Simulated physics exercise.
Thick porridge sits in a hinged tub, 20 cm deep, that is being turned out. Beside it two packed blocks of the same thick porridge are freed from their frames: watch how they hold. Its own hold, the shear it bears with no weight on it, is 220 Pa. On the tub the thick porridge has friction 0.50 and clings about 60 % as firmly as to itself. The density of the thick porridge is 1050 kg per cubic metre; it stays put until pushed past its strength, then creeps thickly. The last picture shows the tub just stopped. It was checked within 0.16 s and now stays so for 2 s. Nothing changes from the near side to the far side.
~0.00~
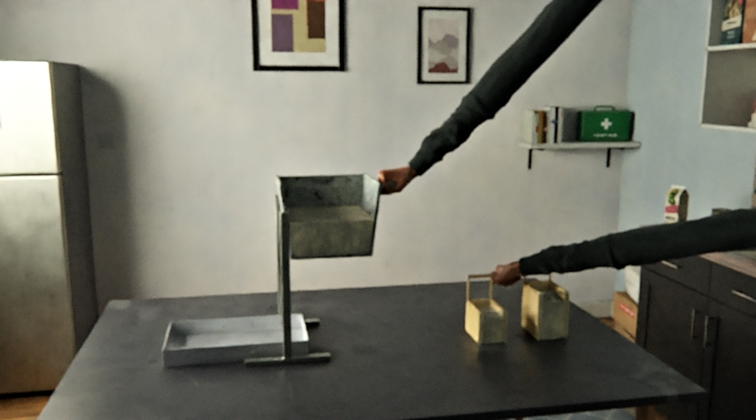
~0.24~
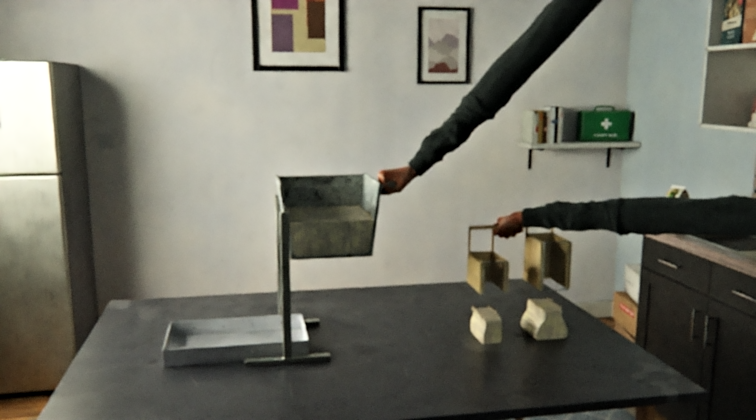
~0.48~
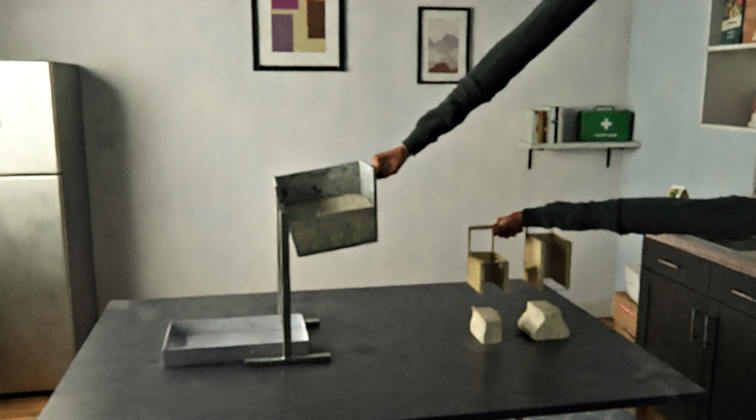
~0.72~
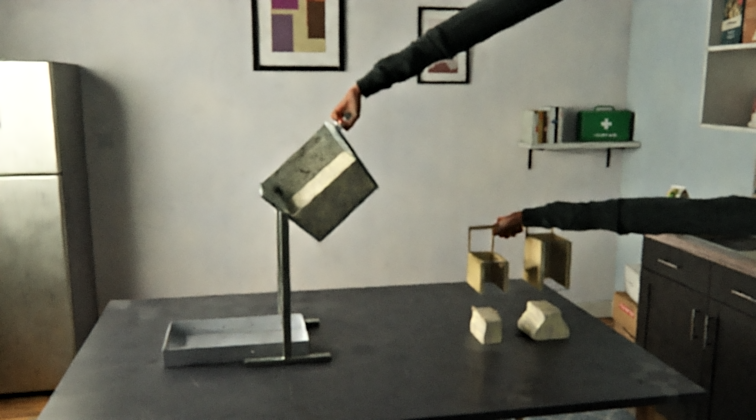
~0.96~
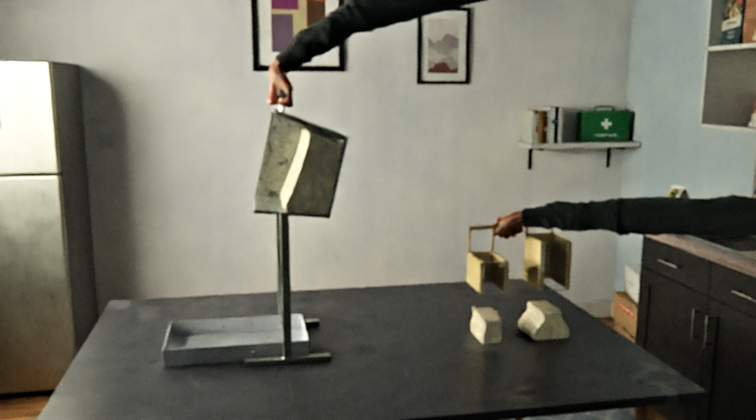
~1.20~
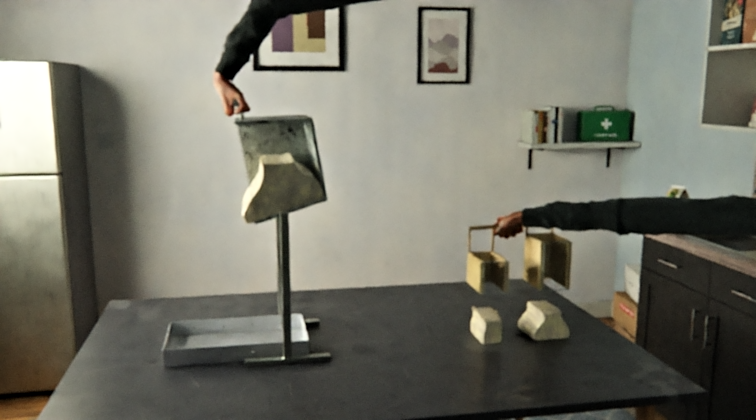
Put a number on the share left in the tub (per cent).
Close to 0 per cent.
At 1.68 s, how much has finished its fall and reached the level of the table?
About 55 %.
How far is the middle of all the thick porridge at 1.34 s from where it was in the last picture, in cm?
Some 8 cm.
By 1.34 s, the tub is at 100 degrees and holds 59 %.
By 1.51 s, the tub is at 100 degrees and holds 31 %.
By 1.68 s, the tub is at 100 degrees and holds 19 %.
By 1.85 s, the tub is at 100 degrees and holds 8 %.
By 3.20 s, at the end, the tub is at 100 degrees and holds 0 %.
